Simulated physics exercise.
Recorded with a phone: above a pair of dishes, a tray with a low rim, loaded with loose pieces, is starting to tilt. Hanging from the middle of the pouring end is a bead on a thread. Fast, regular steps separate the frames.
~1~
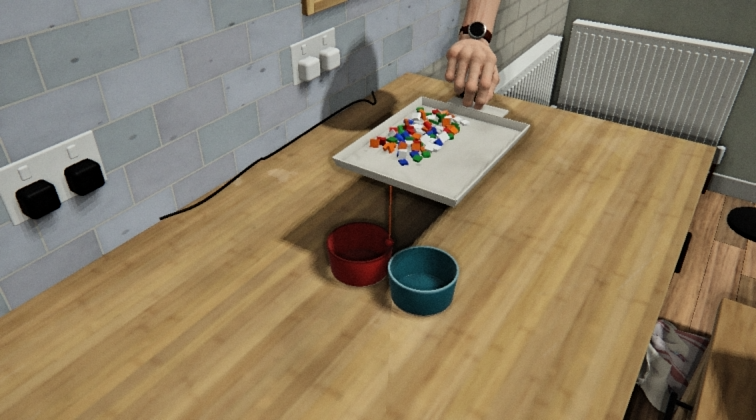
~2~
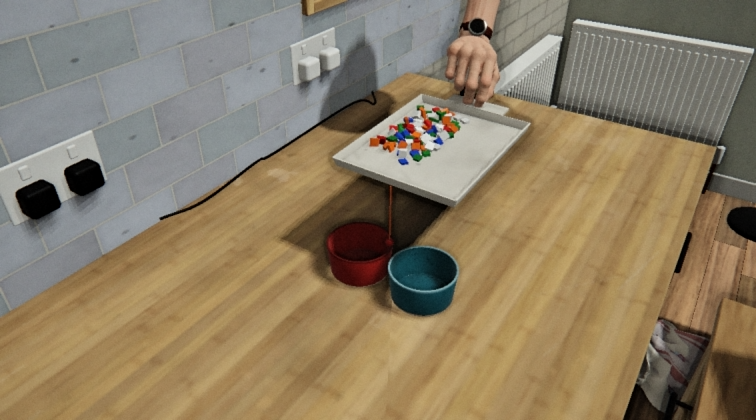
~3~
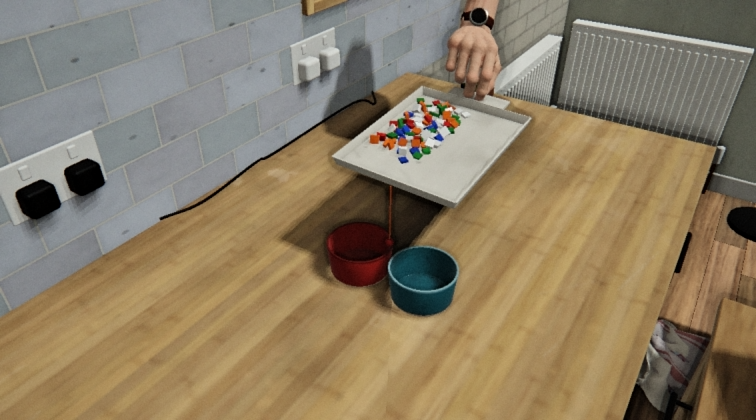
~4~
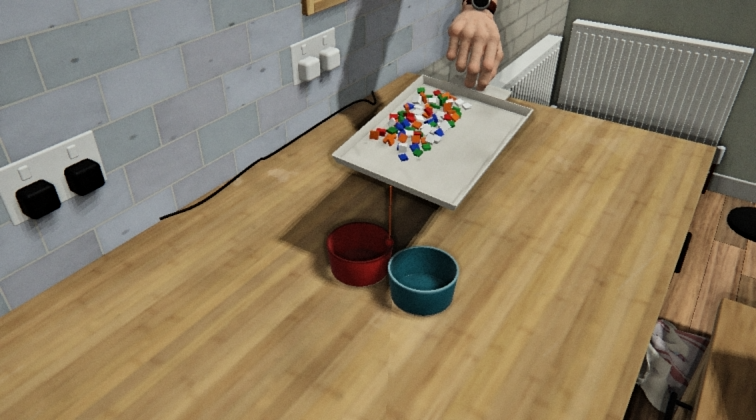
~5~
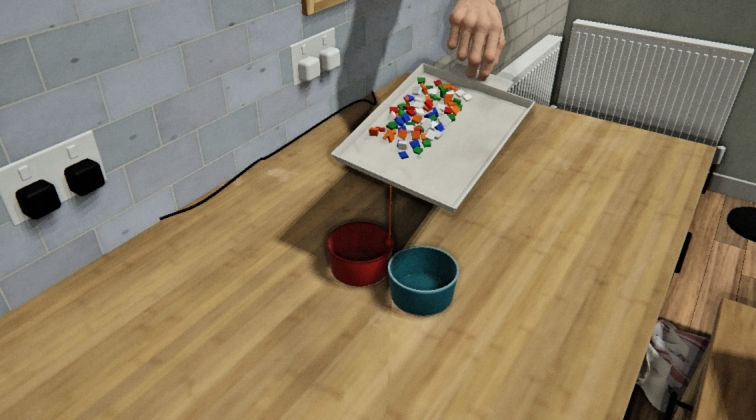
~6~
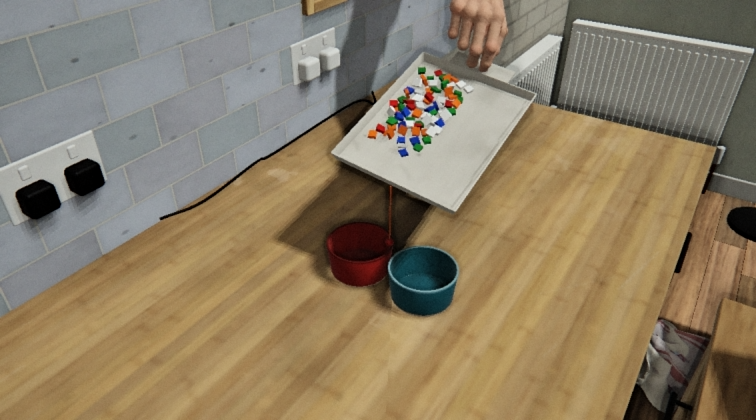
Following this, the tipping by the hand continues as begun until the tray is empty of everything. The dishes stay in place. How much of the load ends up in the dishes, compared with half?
Most gets caught.
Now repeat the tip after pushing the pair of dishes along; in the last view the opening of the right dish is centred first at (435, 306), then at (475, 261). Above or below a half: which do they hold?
In the first position shy of half, in the second shy of half.
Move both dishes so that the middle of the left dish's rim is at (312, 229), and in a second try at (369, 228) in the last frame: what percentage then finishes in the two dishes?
About 10% on the first try and 30% on the second.
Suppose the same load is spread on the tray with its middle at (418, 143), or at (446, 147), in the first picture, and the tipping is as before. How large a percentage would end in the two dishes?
Roughly 70 per cent, then 80 per cent.
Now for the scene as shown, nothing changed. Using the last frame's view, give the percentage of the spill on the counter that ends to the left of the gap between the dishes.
Estimate: About 20 in every hundred.
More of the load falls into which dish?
Noted: Right of the pair.
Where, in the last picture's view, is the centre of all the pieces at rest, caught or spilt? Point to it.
Resting centre, last picture - approx. (427, 301).
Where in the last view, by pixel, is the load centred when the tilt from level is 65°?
Close to (432, 204).
Soon, tray tipped steeply; most on the tray; a stray few in the right dish; about a quarter in the air.
A while on, tray tipped past a quarter turn; a stray few on the tray; about half in the right dish; a stray few in the left dish; about a quarter outside both; a small part in the air.
Towards the end, tray tipped past a quarter turn; about two thirds in the right dish; a stray few in the left dish; about a third outside both.
Finally, tray tipped past a quarter turn; about two thirds in the right dish; a stray few in the left dish; about a third outside both.
